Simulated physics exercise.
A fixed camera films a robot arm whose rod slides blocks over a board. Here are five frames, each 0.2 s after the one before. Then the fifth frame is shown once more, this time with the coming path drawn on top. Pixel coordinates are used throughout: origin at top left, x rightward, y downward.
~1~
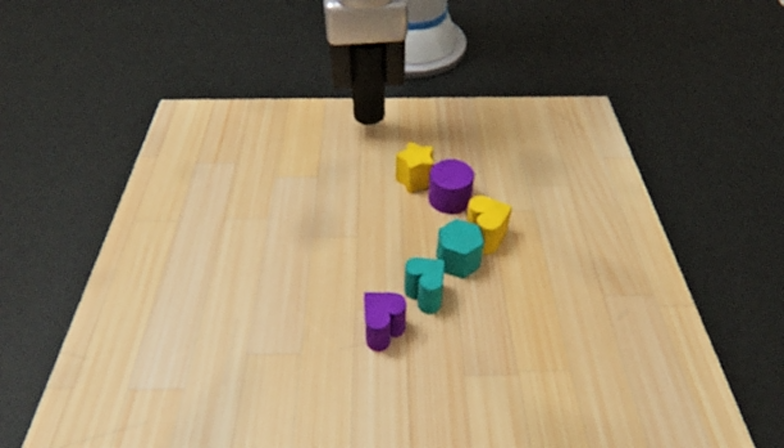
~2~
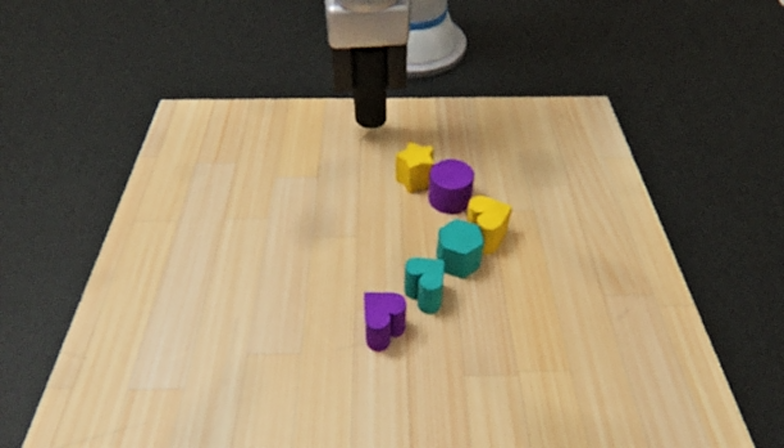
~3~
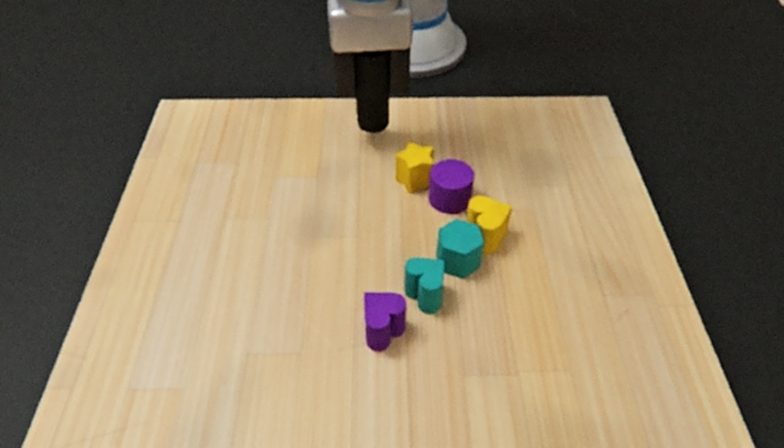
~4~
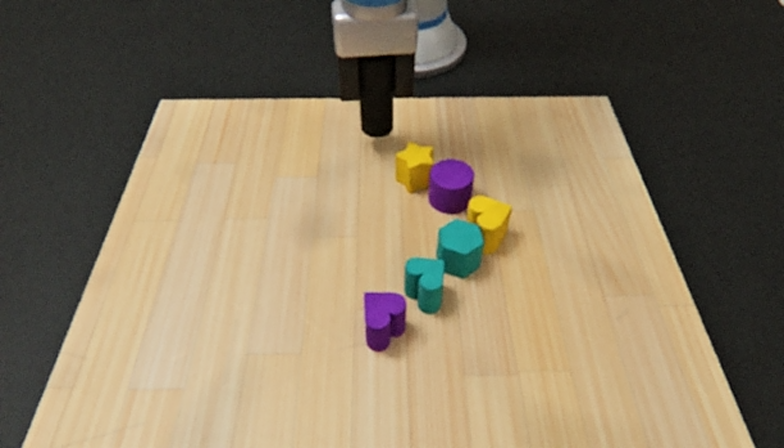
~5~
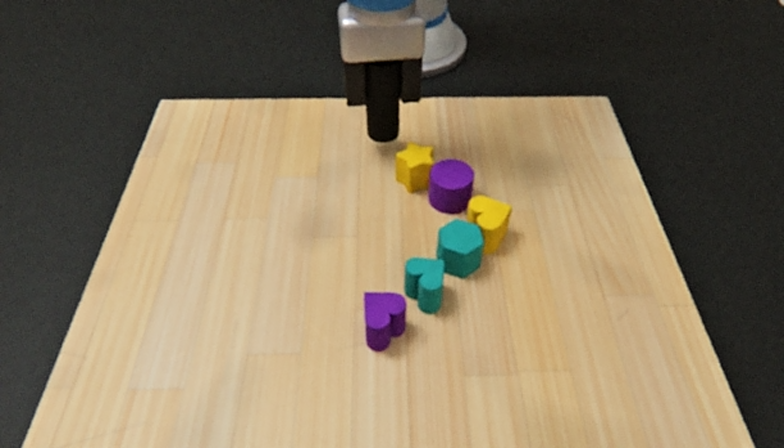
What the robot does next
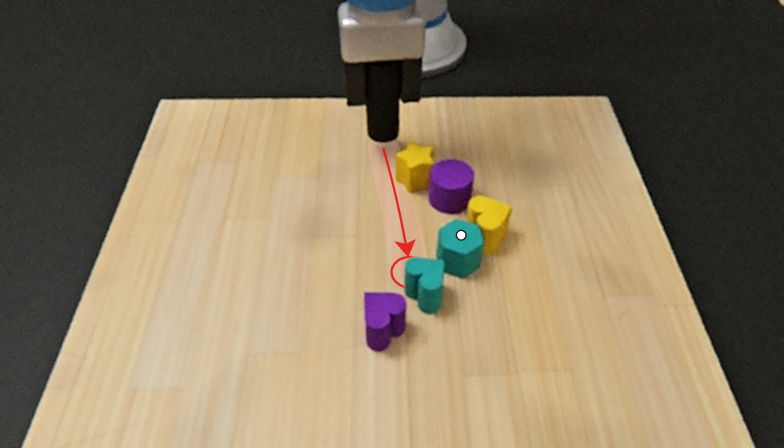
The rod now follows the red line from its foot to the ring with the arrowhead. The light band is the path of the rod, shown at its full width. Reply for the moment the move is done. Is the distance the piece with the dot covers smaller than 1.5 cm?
Yes, that is how it ends up.
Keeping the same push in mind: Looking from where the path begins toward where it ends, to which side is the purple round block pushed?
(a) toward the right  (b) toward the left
Choice b: Toward the left.
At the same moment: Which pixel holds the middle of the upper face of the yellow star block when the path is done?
The yellow star block ends near (427, 167).
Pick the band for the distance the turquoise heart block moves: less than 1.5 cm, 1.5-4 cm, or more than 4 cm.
Covers under 1.5 cm.
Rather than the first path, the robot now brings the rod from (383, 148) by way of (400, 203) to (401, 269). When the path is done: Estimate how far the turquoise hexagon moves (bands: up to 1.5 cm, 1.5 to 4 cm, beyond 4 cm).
Travel: Within 1.5 cm.
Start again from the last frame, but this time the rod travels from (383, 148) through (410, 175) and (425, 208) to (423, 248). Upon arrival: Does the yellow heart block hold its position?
No, that is not how it ends up.
Path on the board, in a line from (383, 148) to (411, 272); the dot is on the turquoise hexagon.
On the path given first. One third of the way, rod (393, 169); yellow star block (426, 161), turned 35° anticlockwise; purple round block (461, 175).
Two thirds of the way, rod (402, 210); yellow star block (427, 167), turned 70° anticlockwise; purple round block (466, 176).
At the end, rod (411, 257); yellow star block (427, 167), turned 70° anticlockwise; turquoise heart block (430, 276); purple round block (466, 176); turquoise hexagon in place.
